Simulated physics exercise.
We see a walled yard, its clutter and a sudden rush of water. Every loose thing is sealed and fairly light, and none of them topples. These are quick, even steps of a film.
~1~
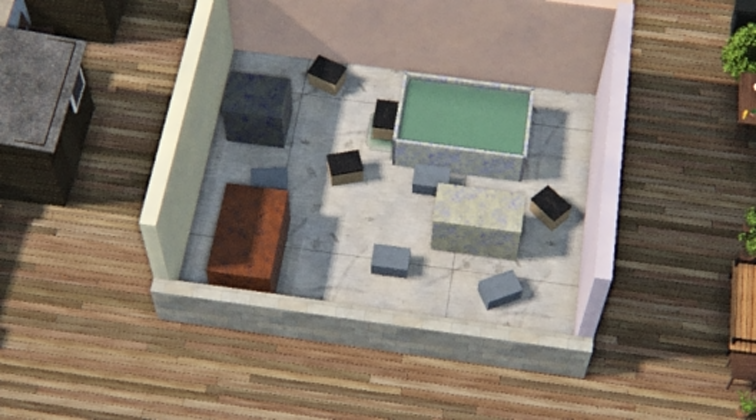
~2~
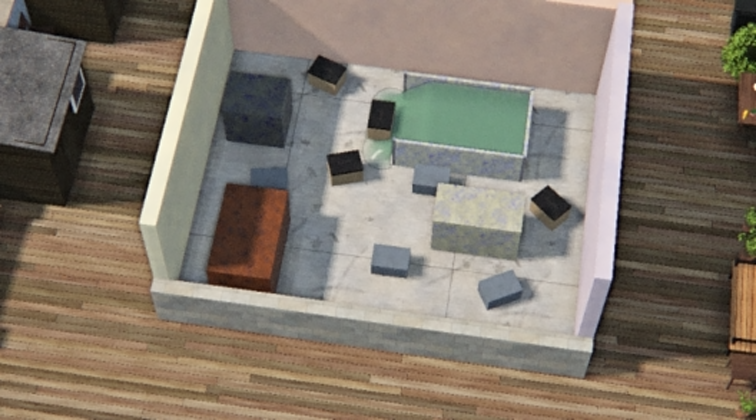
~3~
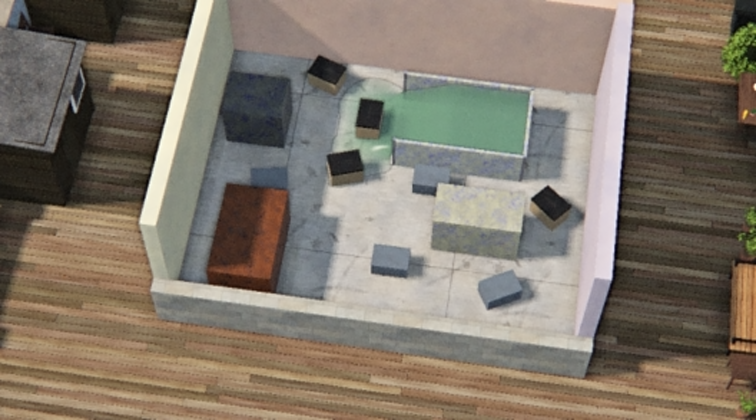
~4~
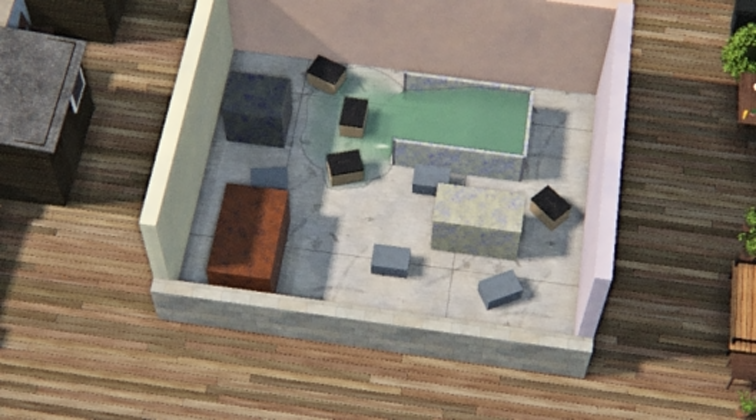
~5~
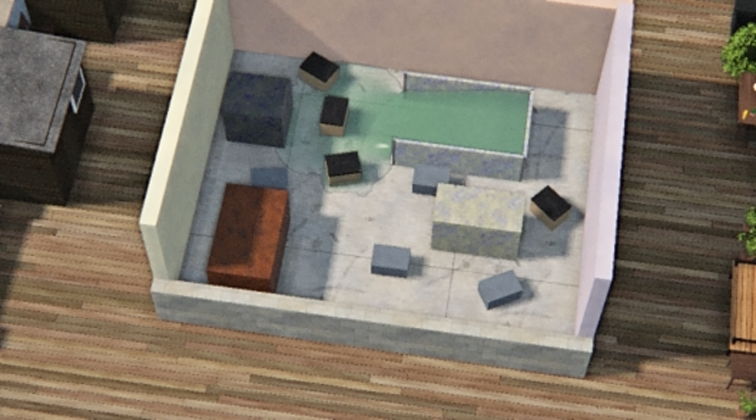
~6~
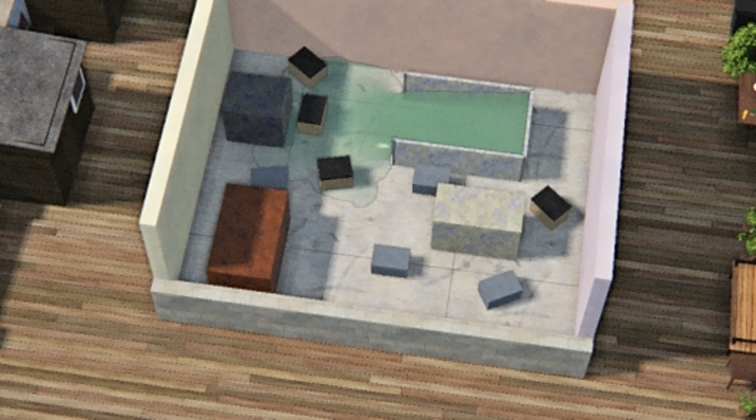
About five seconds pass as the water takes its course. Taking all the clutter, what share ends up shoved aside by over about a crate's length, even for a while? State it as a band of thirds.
Portion: One third through two thirds.
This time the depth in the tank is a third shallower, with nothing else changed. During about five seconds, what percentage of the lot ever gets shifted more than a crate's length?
Share: Close to 50 %.
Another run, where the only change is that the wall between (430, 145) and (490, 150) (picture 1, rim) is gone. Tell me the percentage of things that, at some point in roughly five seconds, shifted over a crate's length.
Roughly 60 %.
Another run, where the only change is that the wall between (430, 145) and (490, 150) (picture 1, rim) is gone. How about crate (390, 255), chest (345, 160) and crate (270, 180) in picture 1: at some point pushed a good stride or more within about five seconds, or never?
Travels that far, falls short, travels that far.
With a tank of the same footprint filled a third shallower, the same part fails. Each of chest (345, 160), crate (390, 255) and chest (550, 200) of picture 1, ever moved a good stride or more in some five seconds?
Answers in the order asked: Went past the threshold, stayed within the threshold, stayed within the threshold.
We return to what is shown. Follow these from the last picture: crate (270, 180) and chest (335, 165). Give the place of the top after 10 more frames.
Roughly at (233, 189) and (290, 196).
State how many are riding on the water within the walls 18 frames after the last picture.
In total, 3.
A moment on, 3 of 8 are well off their spots; 1 afloat.
Next, 4 of 8 are well off their spots; 3 afloat.
Later, 4 of 8 are well off their spots; 3 afloat.
In the end, 5 of 8 are well off their spots, and 5 have been at some point; 4 afloat.
